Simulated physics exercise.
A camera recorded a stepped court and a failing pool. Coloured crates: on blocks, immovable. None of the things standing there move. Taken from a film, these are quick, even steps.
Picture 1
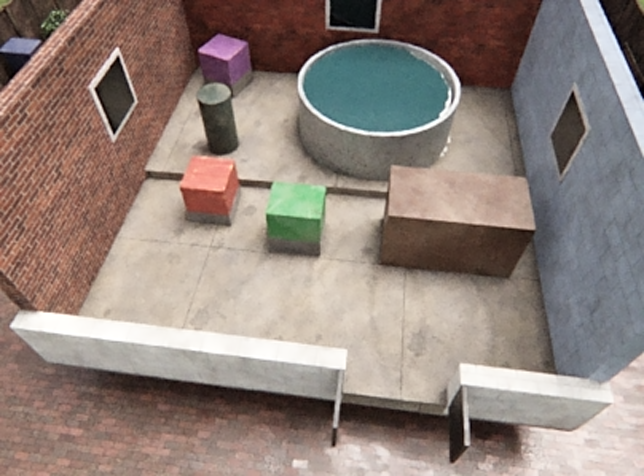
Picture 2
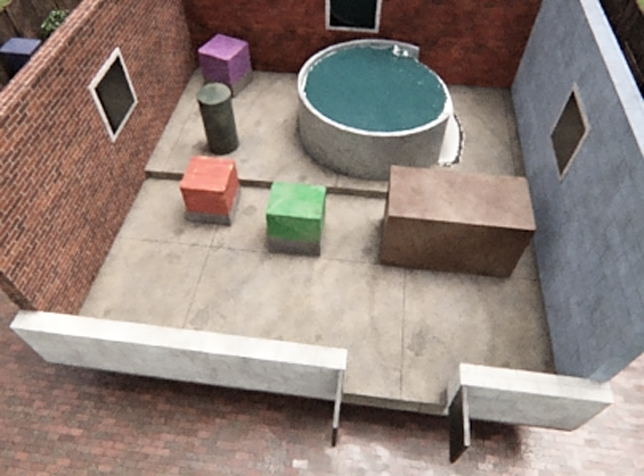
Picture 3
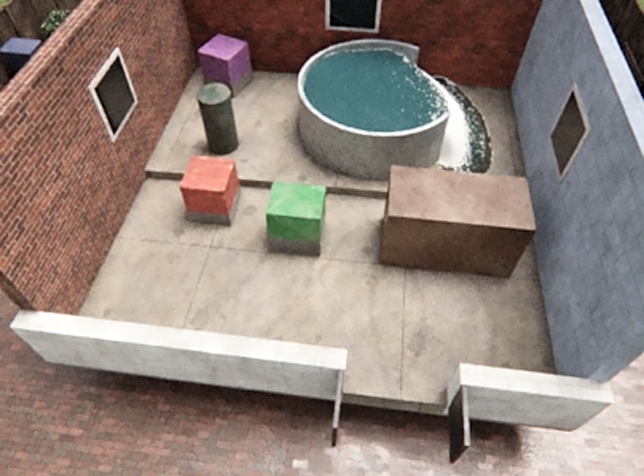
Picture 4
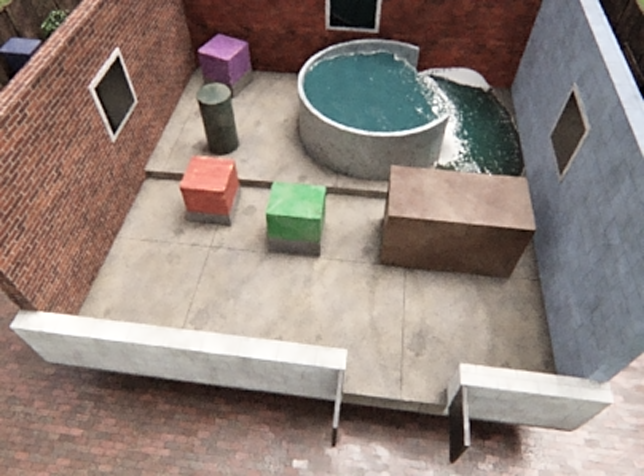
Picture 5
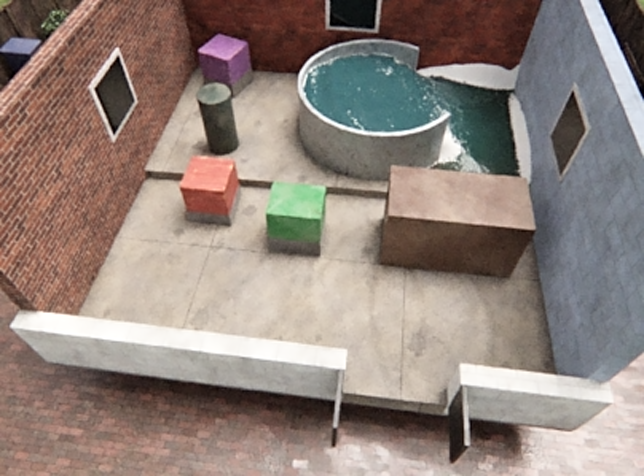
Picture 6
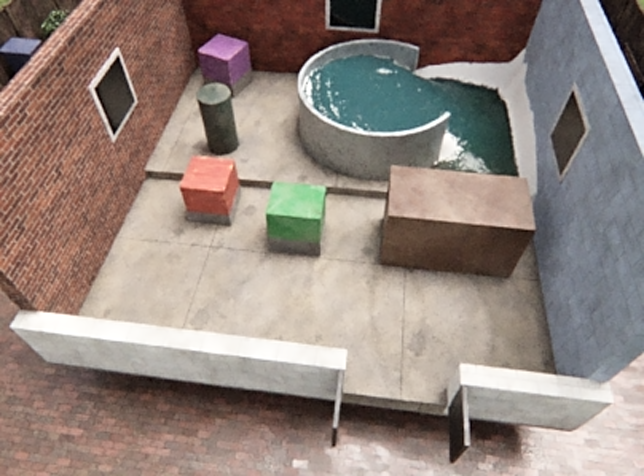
Water bursting through the right side of a round pool, spreading across the courtyard's back corner beside the walls, crates standing still.
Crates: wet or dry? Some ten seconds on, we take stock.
Red crate, wet; purple crate, dry; green crate, dry.
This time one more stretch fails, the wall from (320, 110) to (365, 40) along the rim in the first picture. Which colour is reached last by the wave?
That is the crate marked green.
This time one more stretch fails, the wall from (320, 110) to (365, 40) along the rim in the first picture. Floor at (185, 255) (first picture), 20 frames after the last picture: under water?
At that place: Awash.
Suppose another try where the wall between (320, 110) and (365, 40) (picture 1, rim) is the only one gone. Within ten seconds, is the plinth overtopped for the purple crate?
I'd say the purple crate gets flooded.
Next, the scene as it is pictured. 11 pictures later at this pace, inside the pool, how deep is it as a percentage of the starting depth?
Around 40 in a hundred, give or take.
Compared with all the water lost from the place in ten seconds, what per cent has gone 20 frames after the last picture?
My figure: 15 percent.
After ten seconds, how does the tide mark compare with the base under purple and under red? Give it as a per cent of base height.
Close to 70 per cent, and close to 160 per cent, in that order.
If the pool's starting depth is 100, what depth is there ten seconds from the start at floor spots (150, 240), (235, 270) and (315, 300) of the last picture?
The depth comes out near 20, 20 and 12 per cent.
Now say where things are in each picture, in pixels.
In the first frame, the pool at (378, 87) is whole and still.
In the second frame, the front is at a hidden place, out from the gap at (444, 110).
In the third frame, the front is at a hidden place, out from the gap at (444, 111).
In the fourth frame, the front is at a hidden place, out from the gap at (444, 113).
In the fifth frame, water pours out at (444, 114) and has run to a hidden place.
In the sixth frame, water pours out at (444, 114) and has run to a hidden place.
A moment on, water covers 20 % of the floor; the red crate not reached, the purple crate not reached, the green crate not reached.
Next, water covers 30 % of the floor; the red crate not reached, the purple crate water round its plinth, the green crate not reached.
Then, water covers 60 % of the floor; the red crate water round its plinth, the purple crate water round its plinth, the green crate water round its plinth.
Later, water covers 95 % of the floor; the red crate water round its plinth, the purple crate water round its plinth, the green crate water round its plinth.
In the end, water covers 100 % of the floor; the red crate was topped, the purple crate stayed above the water, the green crate stayed above the water.
